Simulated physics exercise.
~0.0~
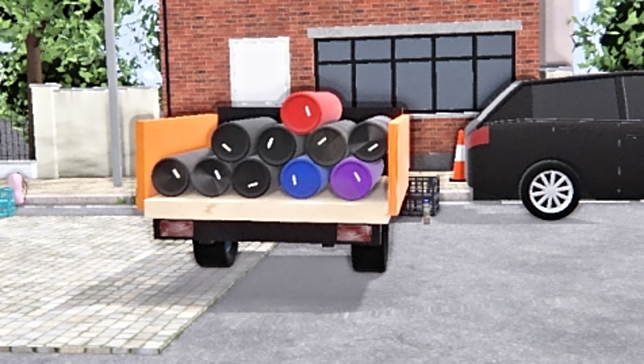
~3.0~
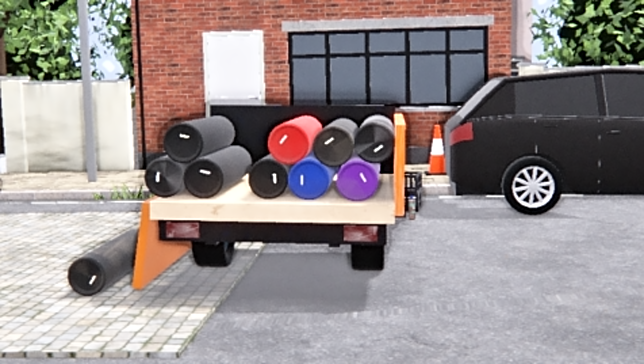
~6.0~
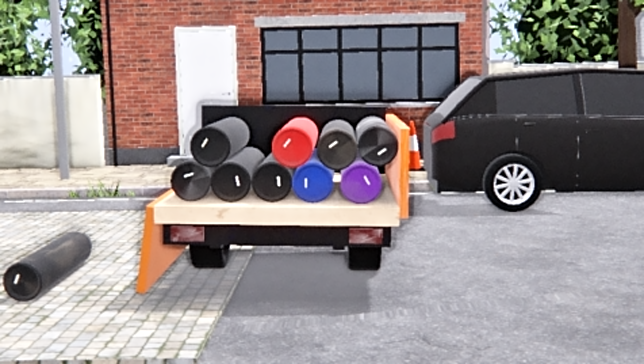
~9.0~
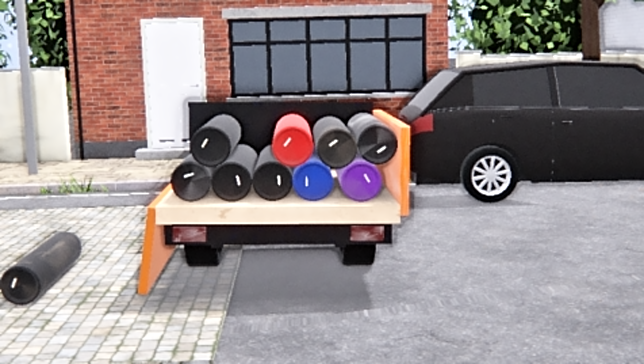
A stack of dark cylinders, with one red, one blue and one purple among them, sits end-on across the back of a low trailer parked before a brick building, the red one on top. The orange board on the left swings down while the right one stays up. The red cylinder drops into the row below, turning as it settles, and one dark cylinder leaves the deck on the left. It comes to lie on the paving beside the trailer. Red rests on the others, with blue and purple still on the deck beneath, and the pile stays still as the view drifts sideways.
